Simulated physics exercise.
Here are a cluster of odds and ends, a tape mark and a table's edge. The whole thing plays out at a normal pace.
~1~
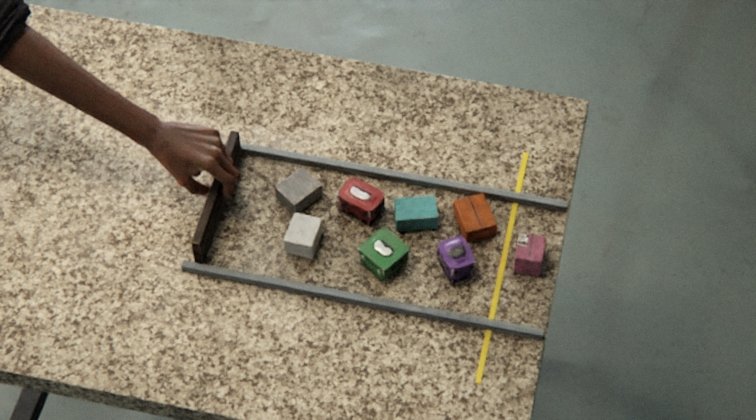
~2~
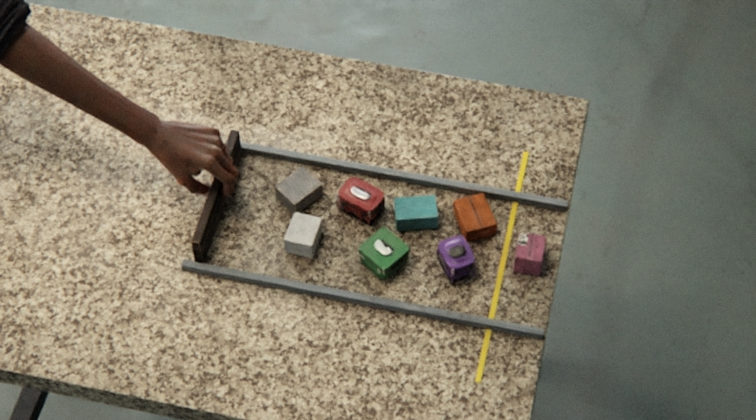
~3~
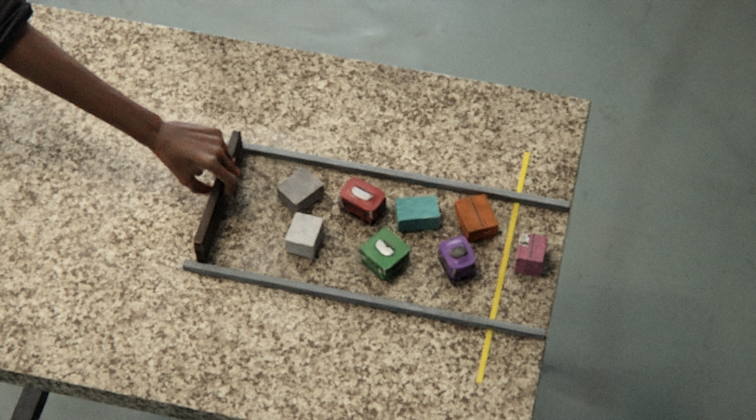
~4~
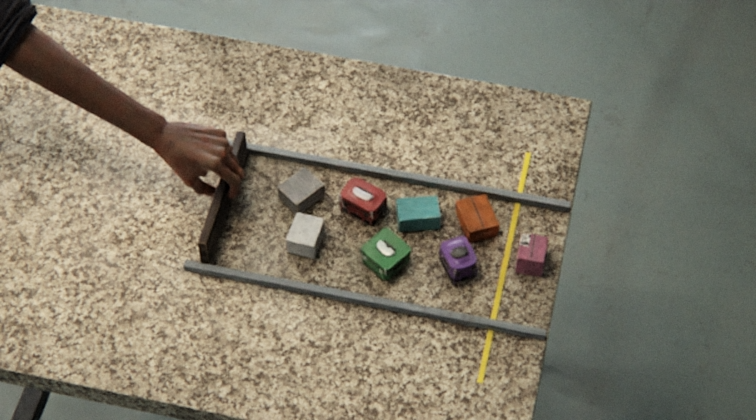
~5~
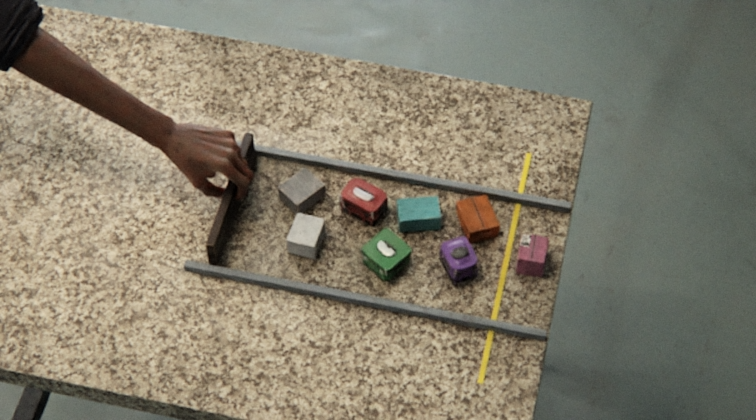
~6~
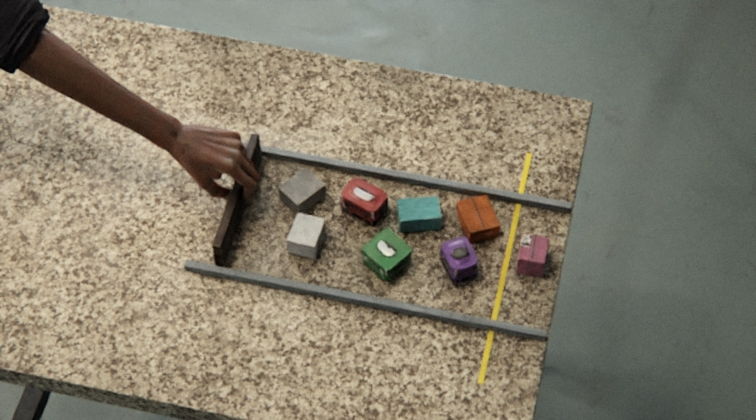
A hand sliding a dark board slowly rightward between two rails on a speckled tabletop, toward colourful blocks that stay still.
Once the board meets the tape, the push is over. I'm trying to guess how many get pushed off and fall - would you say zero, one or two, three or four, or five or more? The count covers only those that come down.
Missing: Three up to four.
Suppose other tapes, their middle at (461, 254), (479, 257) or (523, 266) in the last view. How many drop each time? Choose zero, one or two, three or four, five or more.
1 or 2; three or four; more than four.
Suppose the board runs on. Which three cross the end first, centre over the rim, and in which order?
You'd get the orange box first, then the pink box, and the turquoise block after that.
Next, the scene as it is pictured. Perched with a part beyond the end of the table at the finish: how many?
Number: 2.
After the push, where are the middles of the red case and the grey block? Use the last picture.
The one named first is at (565, 233), the next at (529, 226).
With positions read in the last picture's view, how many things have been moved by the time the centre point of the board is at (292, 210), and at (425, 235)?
Moved so far: 1, later 8.
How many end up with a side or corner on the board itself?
I count 2 of them.
Early on, none off yet; pink box at rest near (533, 256); orange box at rest near (478, 219); purple case at rest near (459, 260).
A while later, none off yet; pink box at rest near (533, 256); orange box travelled about its own width near (526, 226); purple case moving near (468, 258).
Further along, one off so far; pink box travelled about its own width near (570, 270); orange box in the air near (592, 288); purple case travelled well along near (534, 272).
Finally, the number that fall off is three or four; lost, turquoise block, purple case, orange box and pink box.
